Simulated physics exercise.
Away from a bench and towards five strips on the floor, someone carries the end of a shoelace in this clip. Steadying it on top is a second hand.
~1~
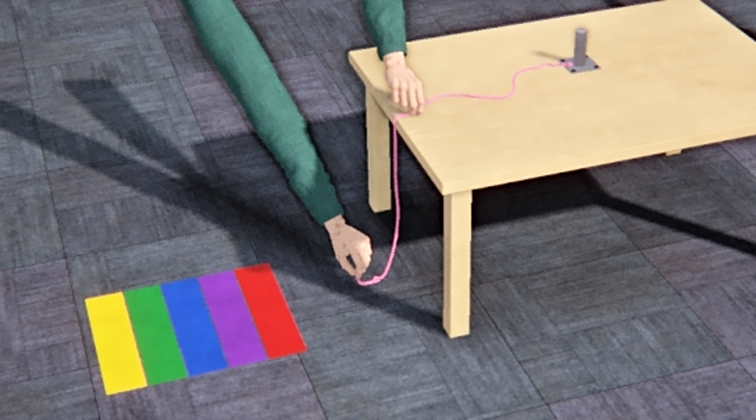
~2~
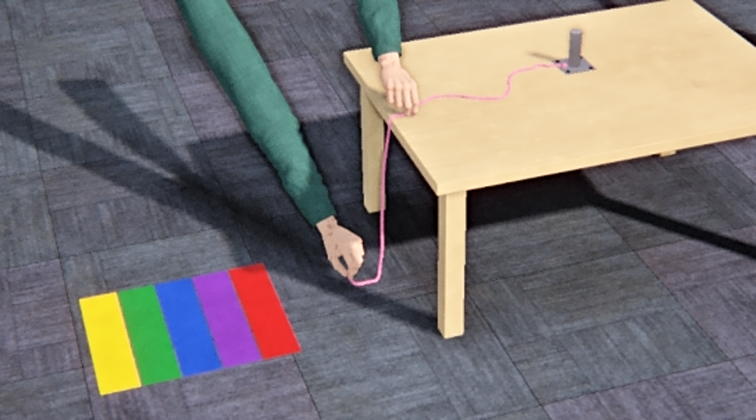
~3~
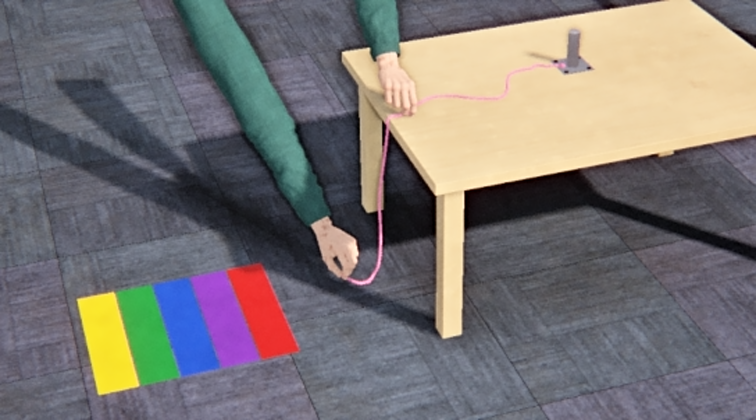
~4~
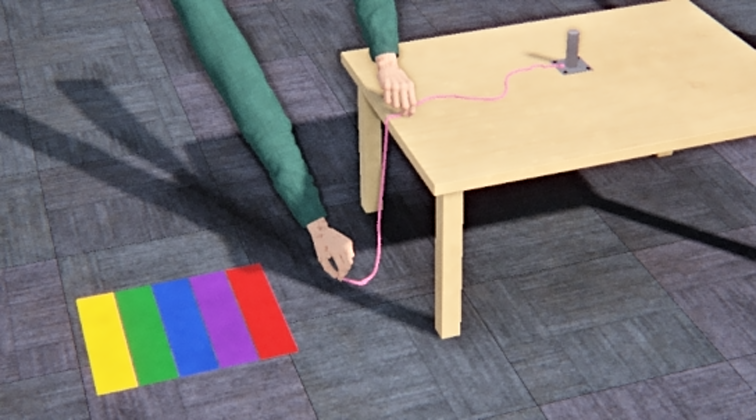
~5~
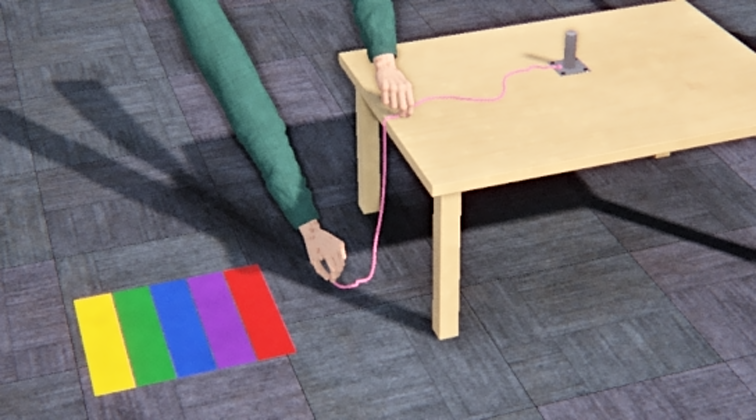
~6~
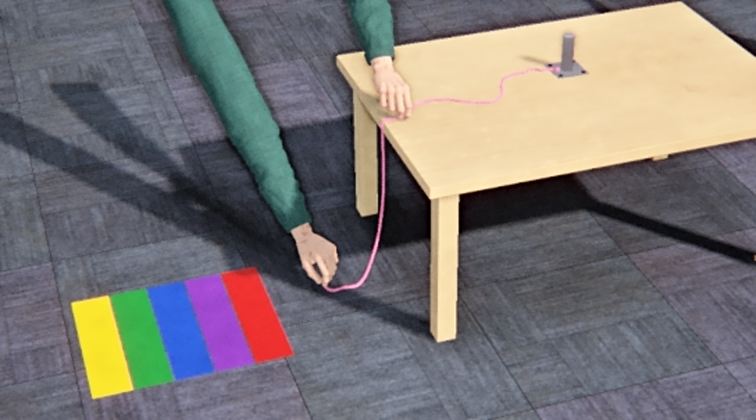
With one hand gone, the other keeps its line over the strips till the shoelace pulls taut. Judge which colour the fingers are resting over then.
The blue strip.
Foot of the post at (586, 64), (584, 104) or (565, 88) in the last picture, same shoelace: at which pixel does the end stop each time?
First (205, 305), then (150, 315), and last (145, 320).
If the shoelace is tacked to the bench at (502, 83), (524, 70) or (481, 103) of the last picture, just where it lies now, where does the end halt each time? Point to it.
(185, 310); (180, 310); (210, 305).
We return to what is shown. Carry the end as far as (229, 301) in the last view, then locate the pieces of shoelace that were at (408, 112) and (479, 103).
Point 1 - (378, 130); point 2 - (445, 101).
Soon after, end near (229, 301); over purple.
Then, end near (193, 308); over blue.
At full stretch, end near (173, 313); over blue. It halts on the blue strip.
